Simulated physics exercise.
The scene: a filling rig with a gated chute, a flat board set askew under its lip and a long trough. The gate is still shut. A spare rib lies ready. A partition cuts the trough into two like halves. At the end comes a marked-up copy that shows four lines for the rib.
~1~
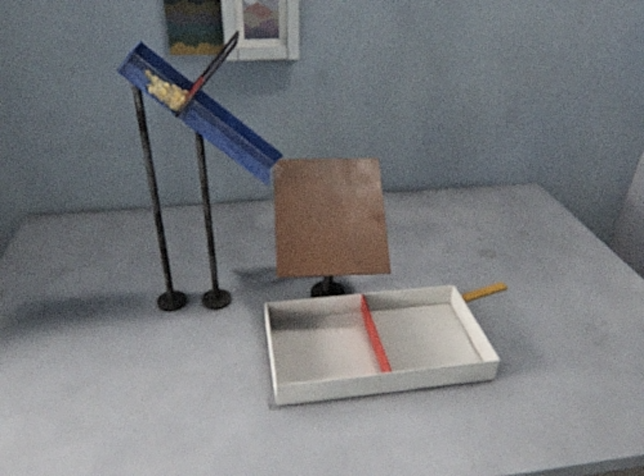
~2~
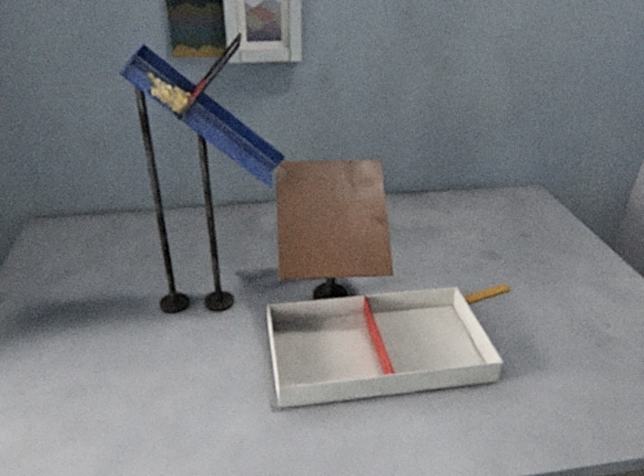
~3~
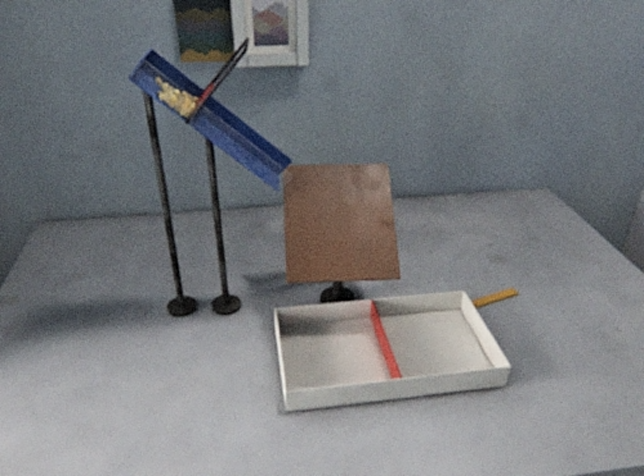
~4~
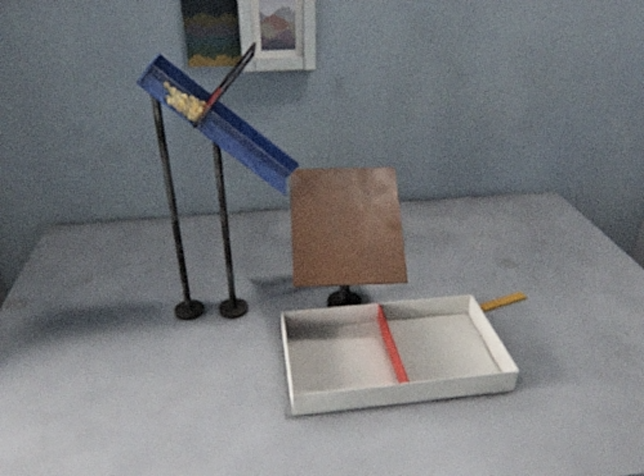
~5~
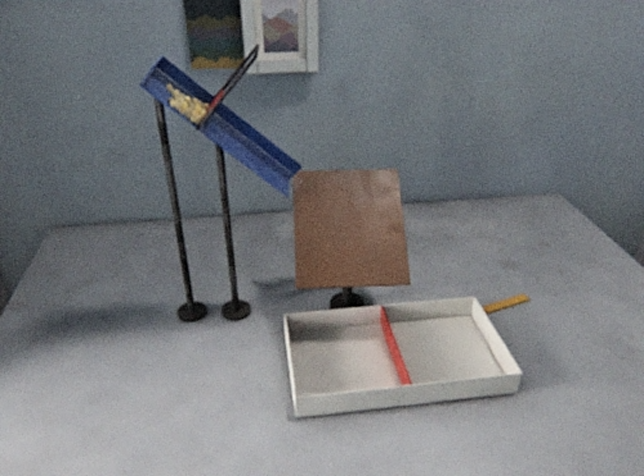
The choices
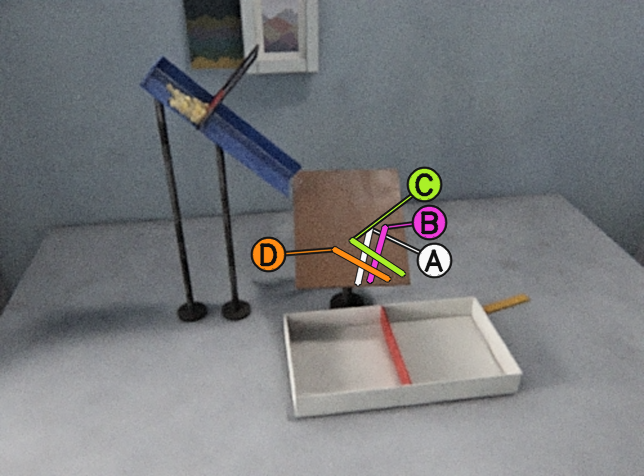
A blue chute holding pale beans stays still above a tilted brown board and divided white tray.
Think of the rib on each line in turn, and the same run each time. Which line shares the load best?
Choose C.
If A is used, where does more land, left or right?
The left half.
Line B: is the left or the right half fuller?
The left half.
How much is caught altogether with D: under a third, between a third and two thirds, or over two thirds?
Line D gives over two thirds.
On the marked copy, line A from (370, 228) to (358, 282); line B from (385, 227) to (370, 280); line C from (352, 240) to (402, 273); line D from (334, 249) to (387, 278).
For line A, of what is caught, nearly all in the left half, a small part in the right.
For line B, of what is caught, nearly all in the left half, a stray few in the right.
For line C, of what is caught, about half in the left half, about half in the right.
For line D, of what is caught, a small part in the left half, most in the right.
